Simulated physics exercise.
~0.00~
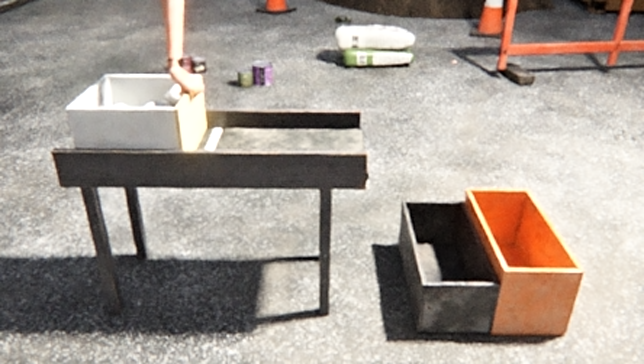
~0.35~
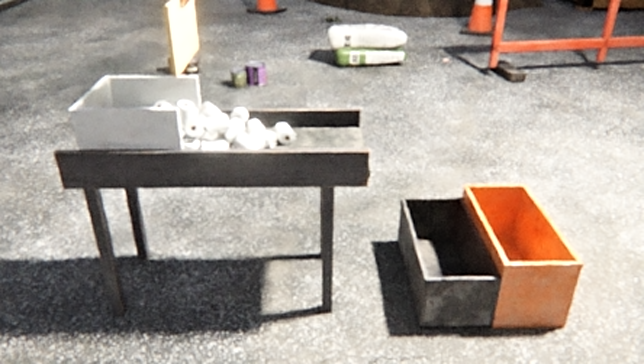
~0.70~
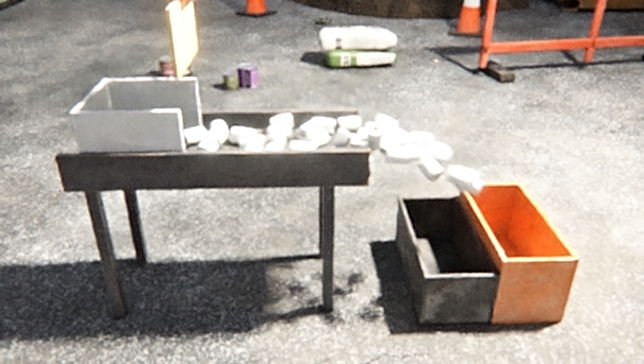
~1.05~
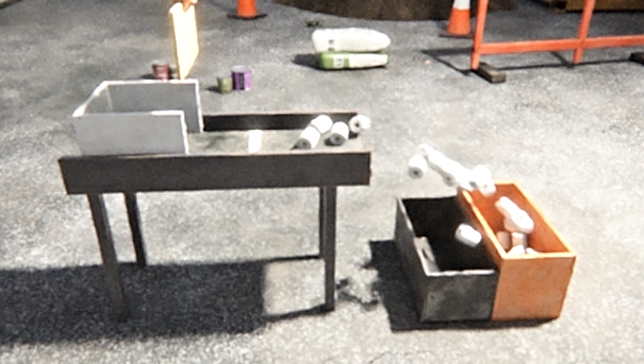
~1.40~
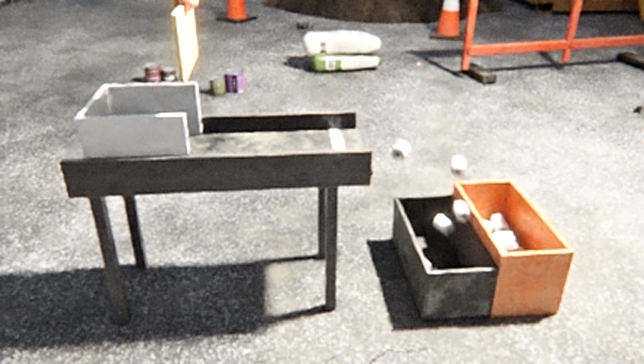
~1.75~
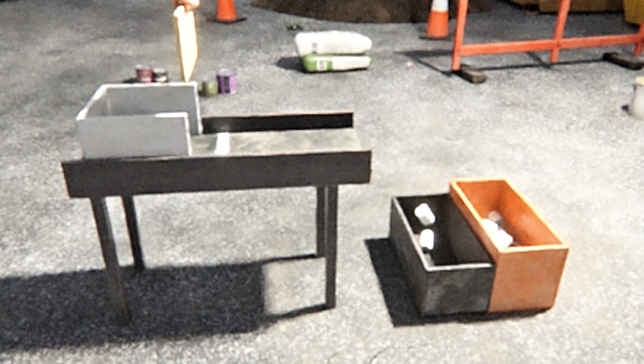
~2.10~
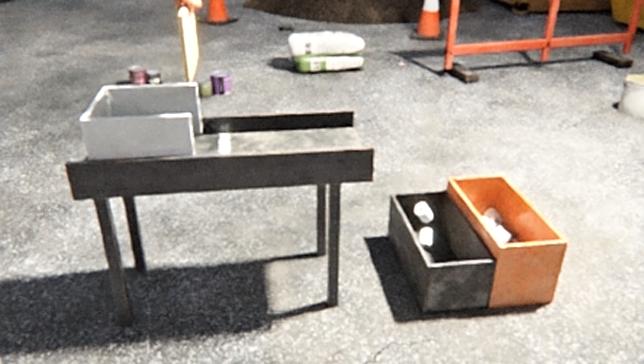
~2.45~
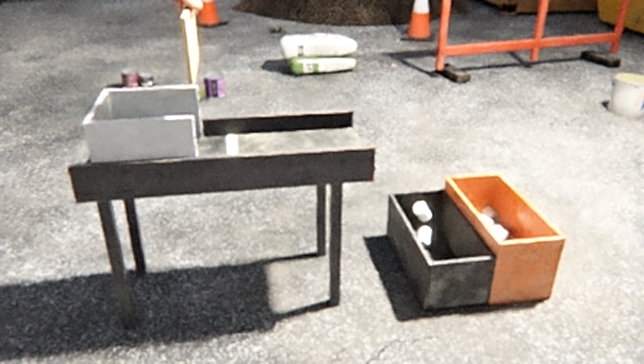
A hand lifts a gate, and white rolls ride right and drop into two boxes.
